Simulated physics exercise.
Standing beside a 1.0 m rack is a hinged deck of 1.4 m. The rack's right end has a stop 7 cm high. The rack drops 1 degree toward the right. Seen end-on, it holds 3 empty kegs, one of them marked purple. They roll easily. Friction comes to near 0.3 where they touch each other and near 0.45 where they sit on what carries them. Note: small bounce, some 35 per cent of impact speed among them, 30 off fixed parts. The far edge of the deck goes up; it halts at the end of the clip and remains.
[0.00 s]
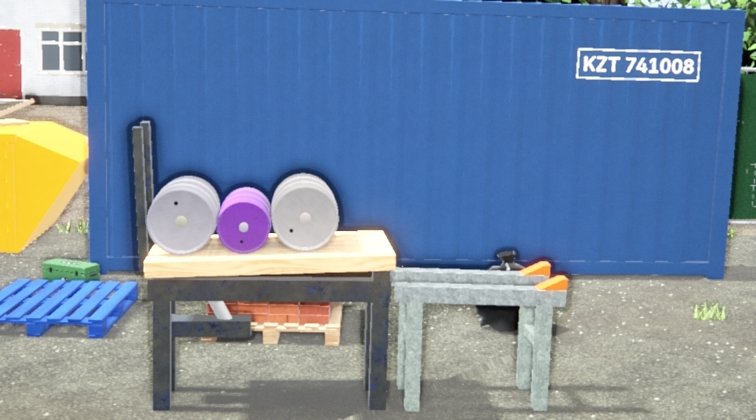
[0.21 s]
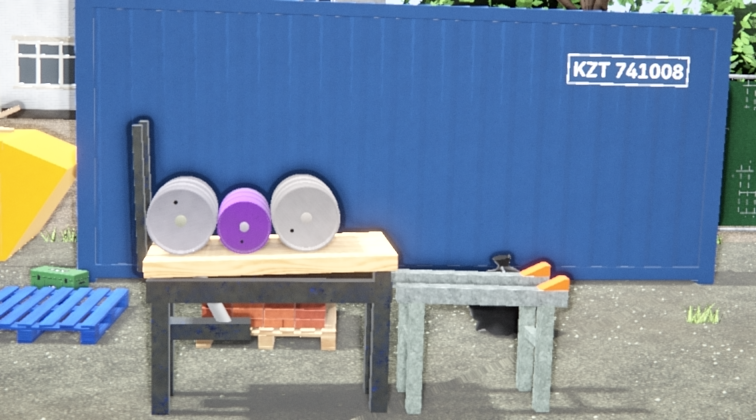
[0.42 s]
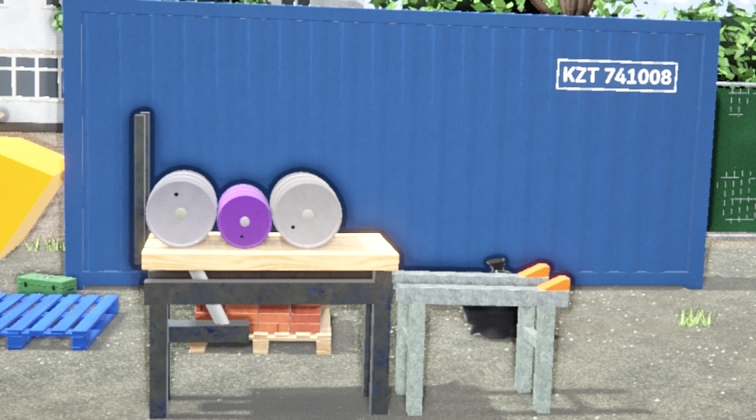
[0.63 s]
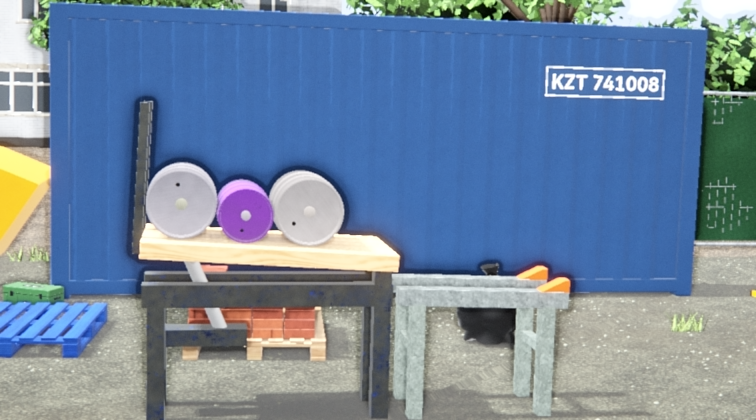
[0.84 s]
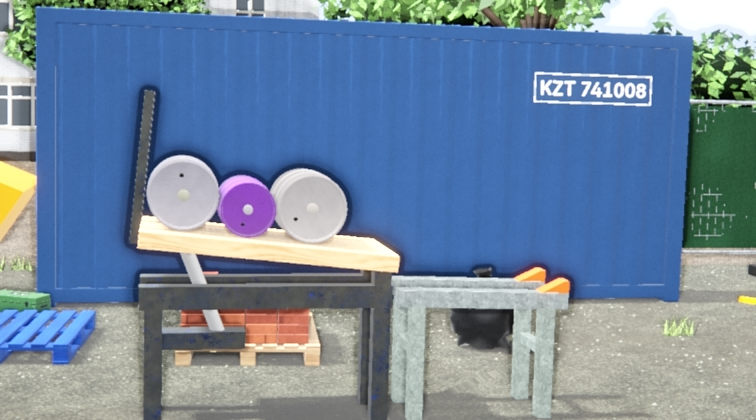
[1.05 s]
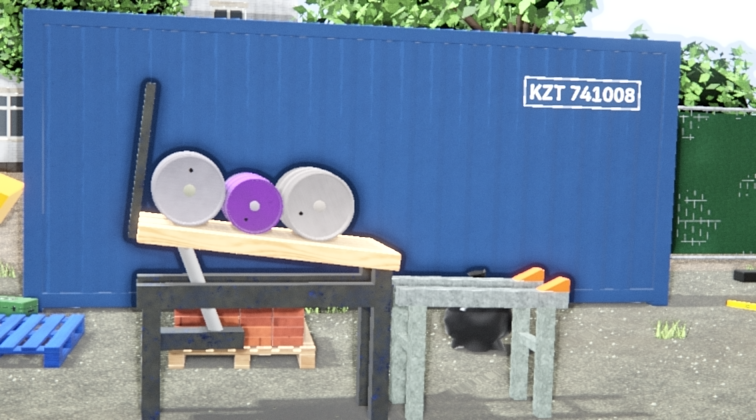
Hinged wooden deck slowly tilting up at its left end, three drums on it starting to roll slightly right, beside a grey rack.
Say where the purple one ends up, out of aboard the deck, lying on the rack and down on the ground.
The purple one ends up lying on the rack.
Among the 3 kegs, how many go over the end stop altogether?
I count 1 altogether.
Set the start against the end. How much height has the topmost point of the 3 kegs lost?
The top drops by around 20 cm.
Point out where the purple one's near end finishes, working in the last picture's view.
Near pixel (539, 264).
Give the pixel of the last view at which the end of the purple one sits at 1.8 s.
(309, 213), more or less.
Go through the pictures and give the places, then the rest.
Purple (244, 228); deck tilted 2° back; stop top at (565, 281), in the first frame.
Purple (244, 228); deck tilted 2° back, in the second frame.
Purple (245, 222); deck level, in the third frame.
Purple (246, 216); deck tilted 3° to the rack, in the fourth frame.
Purple (248, 210); deck tilted 5° to the rack, in the fifth frame.
Purple (255, 206); deck tilted 6° to the rack, in the sixth frame.
By 1.8 s, purple is on the deck, 55 cm from the hinge, rolling right; 0 lost over the end.
By 2.7 s, purple is in the air, 85 cm from the rack's far end, rolling right; 0 lost over the end.
Finally (8.8 s), purple is on the rack, 20 cm from the rack's far end; 1 lost over the end.
